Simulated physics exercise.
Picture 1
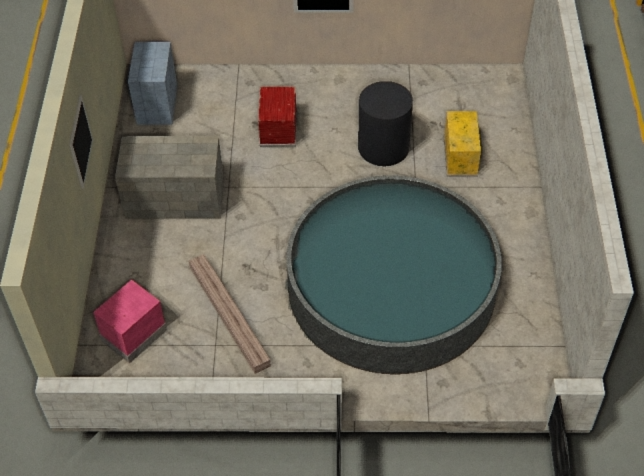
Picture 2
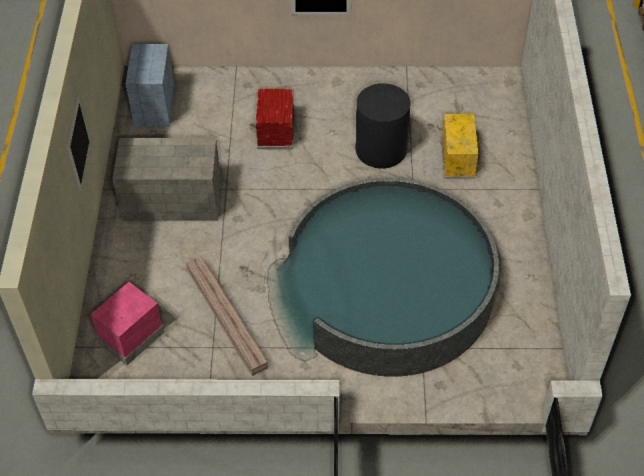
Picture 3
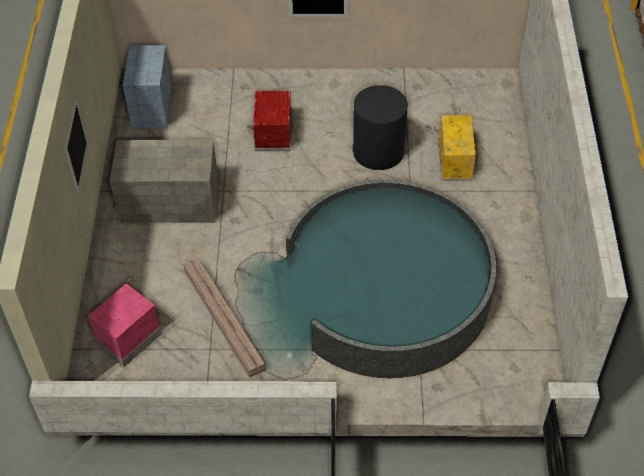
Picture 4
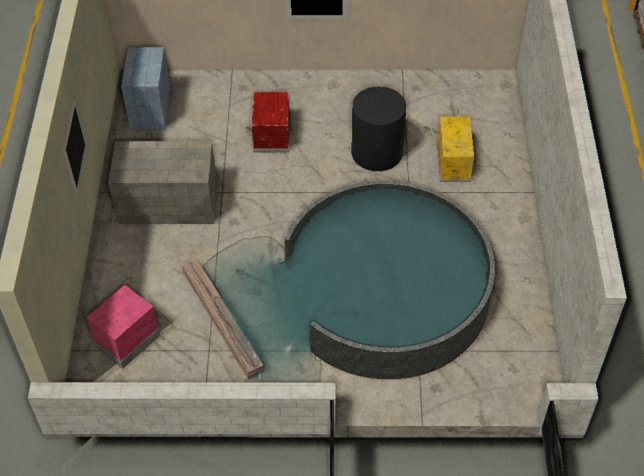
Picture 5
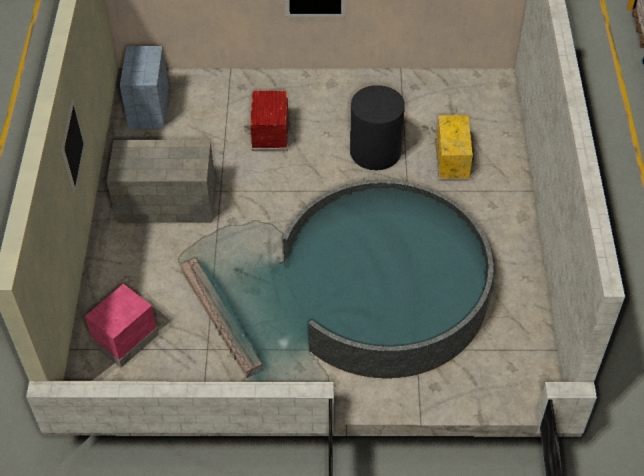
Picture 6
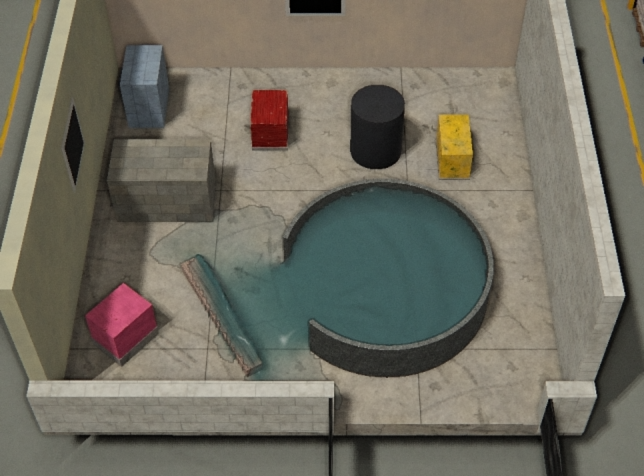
At the start, a round tank of teal water stands whole in a walled bay among colored blocks and a dark cylinder. Its lower left side opens and water pours onto the floor, reaching the long wooden beam, then spreading past its upper end toward the gray block while the objects stay put.
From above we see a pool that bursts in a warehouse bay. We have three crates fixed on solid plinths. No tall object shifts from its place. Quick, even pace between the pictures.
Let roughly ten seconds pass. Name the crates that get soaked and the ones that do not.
The yellow crate gets soaked; the pink crate gets soaked; the red crate gets soaked.
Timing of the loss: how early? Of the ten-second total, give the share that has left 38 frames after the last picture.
Estimate: 40 %.
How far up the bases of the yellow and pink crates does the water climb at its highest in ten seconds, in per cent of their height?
About 240 percent and about 160 percent.
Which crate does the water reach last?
Answer: The yellow one.
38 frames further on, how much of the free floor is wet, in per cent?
My estimate is roughly 80 percent.
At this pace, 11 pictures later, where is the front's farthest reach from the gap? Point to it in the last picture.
Pixel estimate: (104, 157).
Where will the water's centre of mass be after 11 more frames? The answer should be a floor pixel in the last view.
I'd say near (306, 298).
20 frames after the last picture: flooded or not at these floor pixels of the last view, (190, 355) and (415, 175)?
One after the other: Covered, no water.
A moment on, water covers 25 % of the floor; the yellow crate not reached, the pink crate water round its plinth, the red crate not reached.
Next, water covers 40 % of the floor; the yellow crate not reached, the pink crate water round its plinth, the red crate water round its plinth.
Then, water covers 55 % of the floor; the yellow crate not reached, the pink crate water round its plinth, the red crate water round its plinth.
Later, water covers 80 % of the floor; the yellow crate water round its plinth, the pink crate water round its plinth, the red crate water round its plinth.
In the end, water covers 100 % of the floor; the yellow crate was topped, the pink crate was topped, the red crate was topped.
